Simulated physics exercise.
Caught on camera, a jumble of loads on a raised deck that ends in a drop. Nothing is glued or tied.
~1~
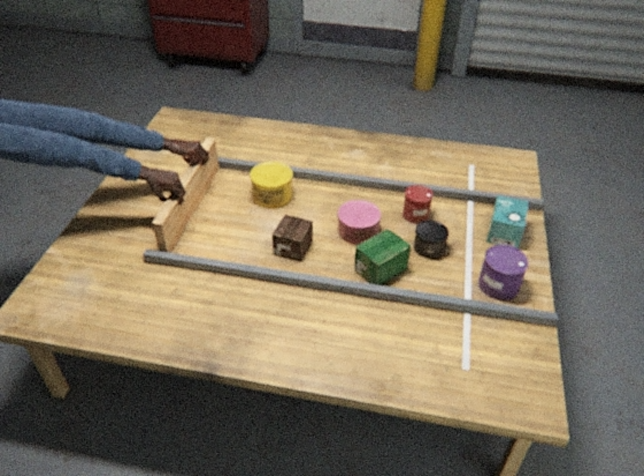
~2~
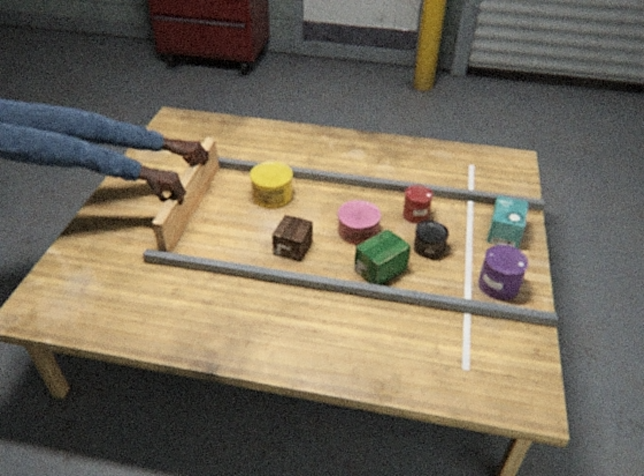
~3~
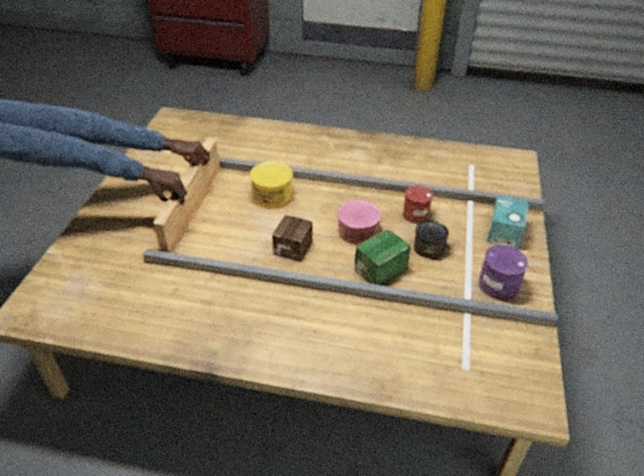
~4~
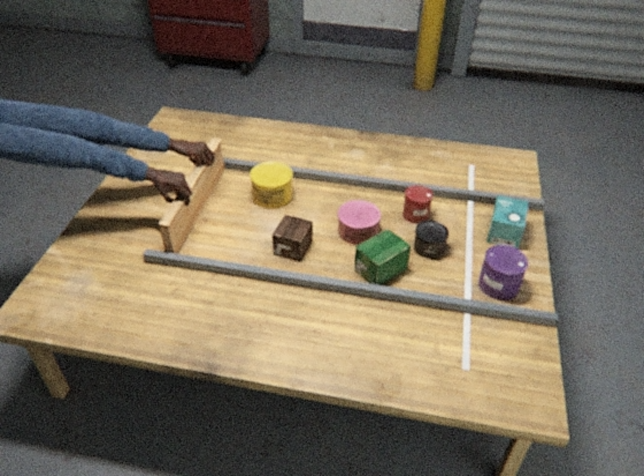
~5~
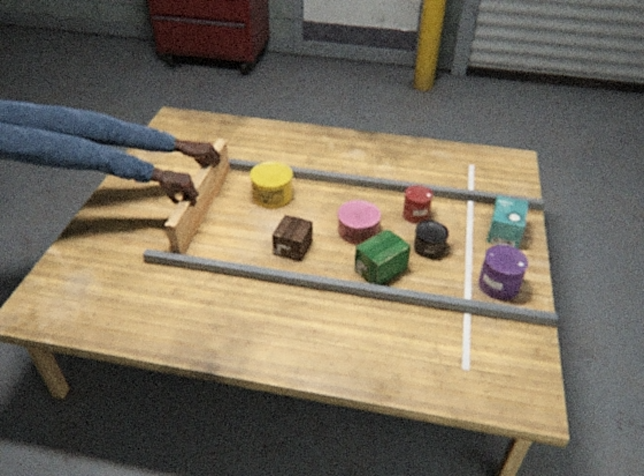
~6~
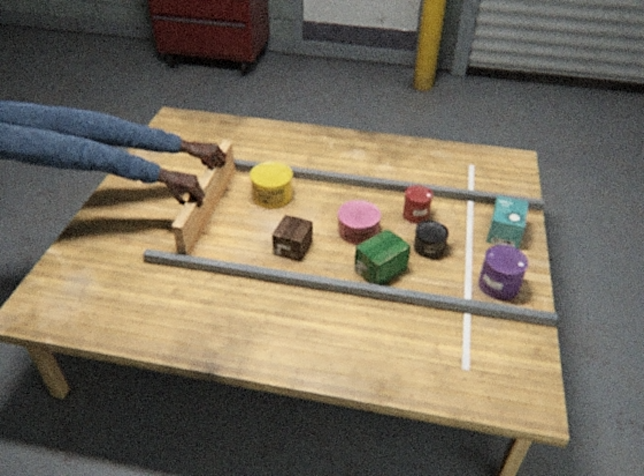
Two hands in blue sleeves held a wooden plank upright between two gray rails on a table, then slid it slightly right toward the scattered colorful boxes and canisters, which stayed still.
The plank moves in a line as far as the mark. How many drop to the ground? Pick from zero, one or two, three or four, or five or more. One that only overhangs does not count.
In the end the number that fall off is one or two.
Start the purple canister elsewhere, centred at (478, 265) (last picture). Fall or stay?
From there it goes over.
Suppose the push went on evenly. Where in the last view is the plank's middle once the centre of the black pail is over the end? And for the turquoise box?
Near (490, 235) and (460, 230).
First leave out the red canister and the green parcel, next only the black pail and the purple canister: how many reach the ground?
The counts: 0 and 1.
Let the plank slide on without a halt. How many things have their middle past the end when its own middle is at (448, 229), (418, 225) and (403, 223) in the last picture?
Place by place, 0, 0 and 0.
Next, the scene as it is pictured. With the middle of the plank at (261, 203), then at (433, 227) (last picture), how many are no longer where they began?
1 and 8.
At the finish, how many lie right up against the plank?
That makes 3.
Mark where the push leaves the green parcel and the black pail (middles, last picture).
About (522, 282), and the other about (530, 259).
Soon after, none off yet; turquoise box at rest near (507, 222); purple canister at rest near (503, 272); black pail at rest near (431, 240).
In the end, the number that fall off is one or two; gone, purple canister and turquoise box.
